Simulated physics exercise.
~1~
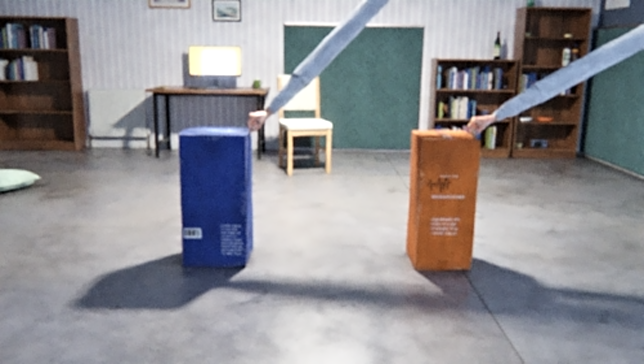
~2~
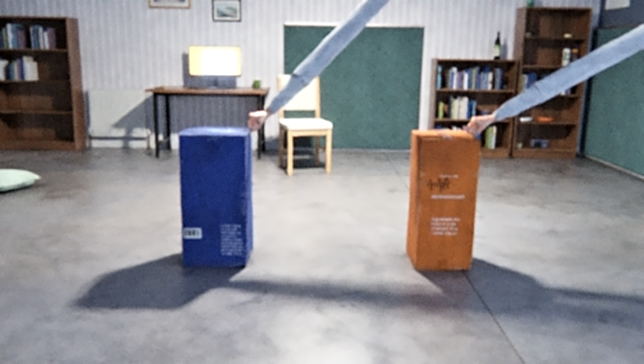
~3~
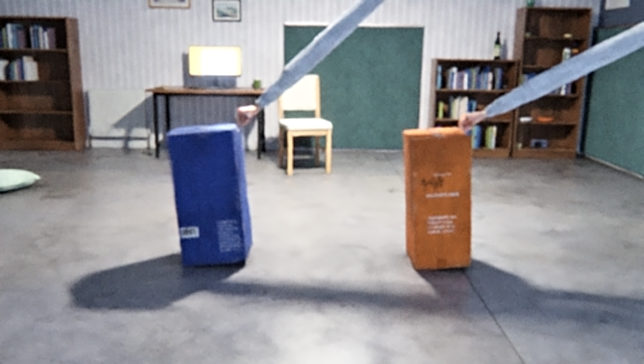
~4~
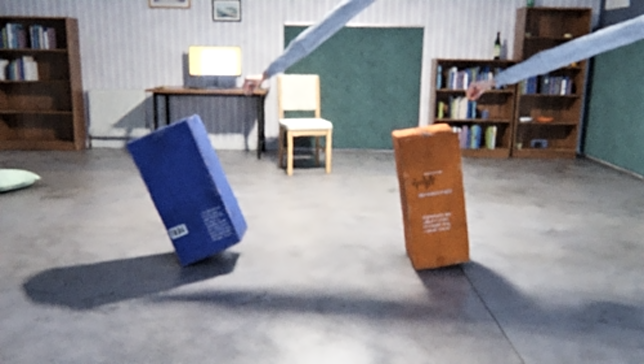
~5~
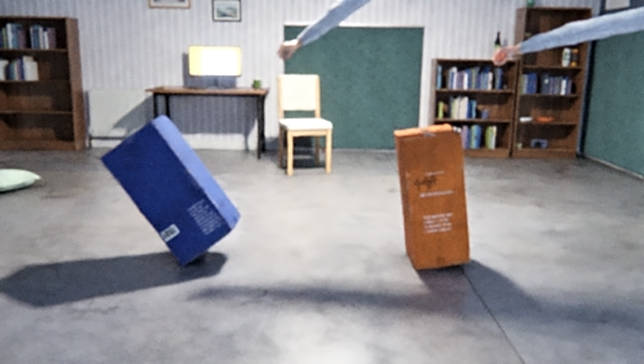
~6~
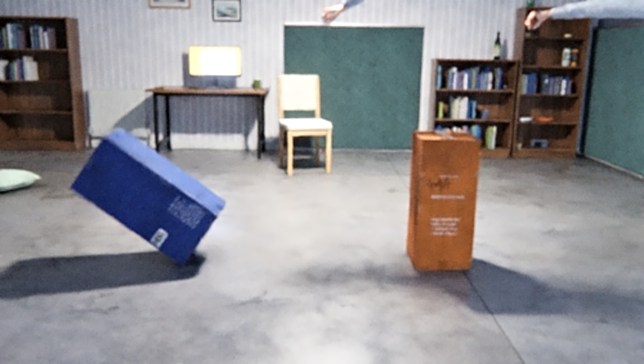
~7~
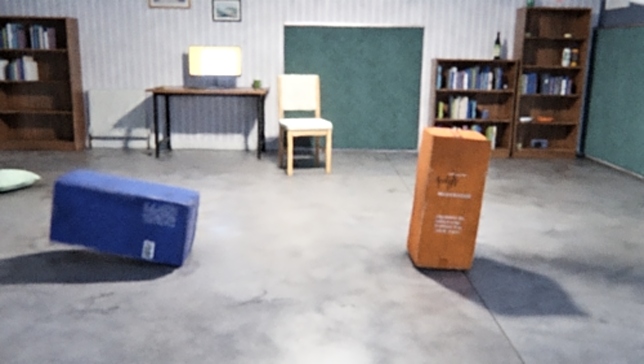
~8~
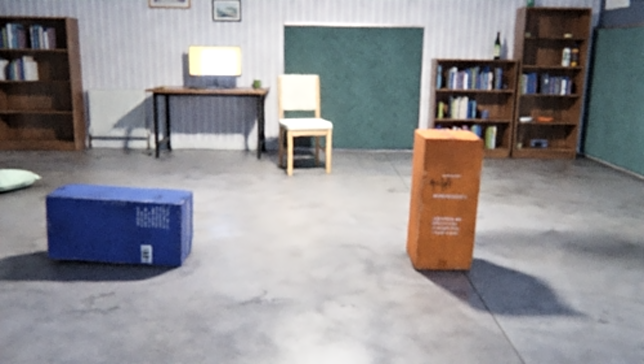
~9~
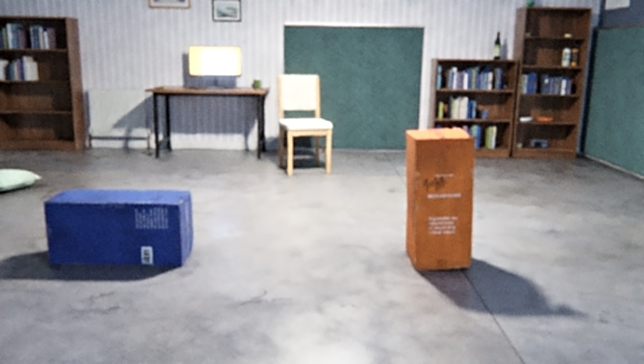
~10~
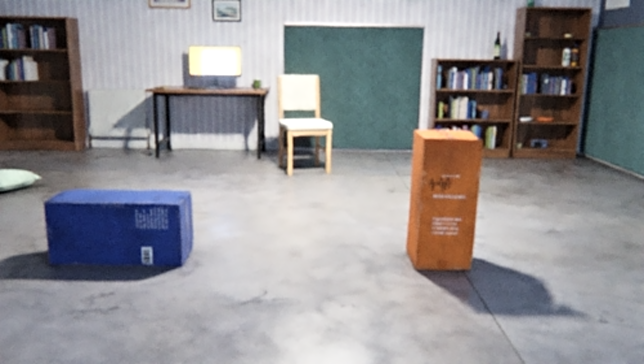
The clip opens on a blue box and an orange box standing upright on a grey floor, each with a hand at its top edge, in a room with bookcases, a desk and a chair. The hands tip both boxes to the left, the orange one only slightly. They then let go and draw back out of view as the blue box leans further and further. The orange box rocks back to the right and wobbles a little on its base. The blue box topples onto its side at the left, while the orange box ends standing upright.
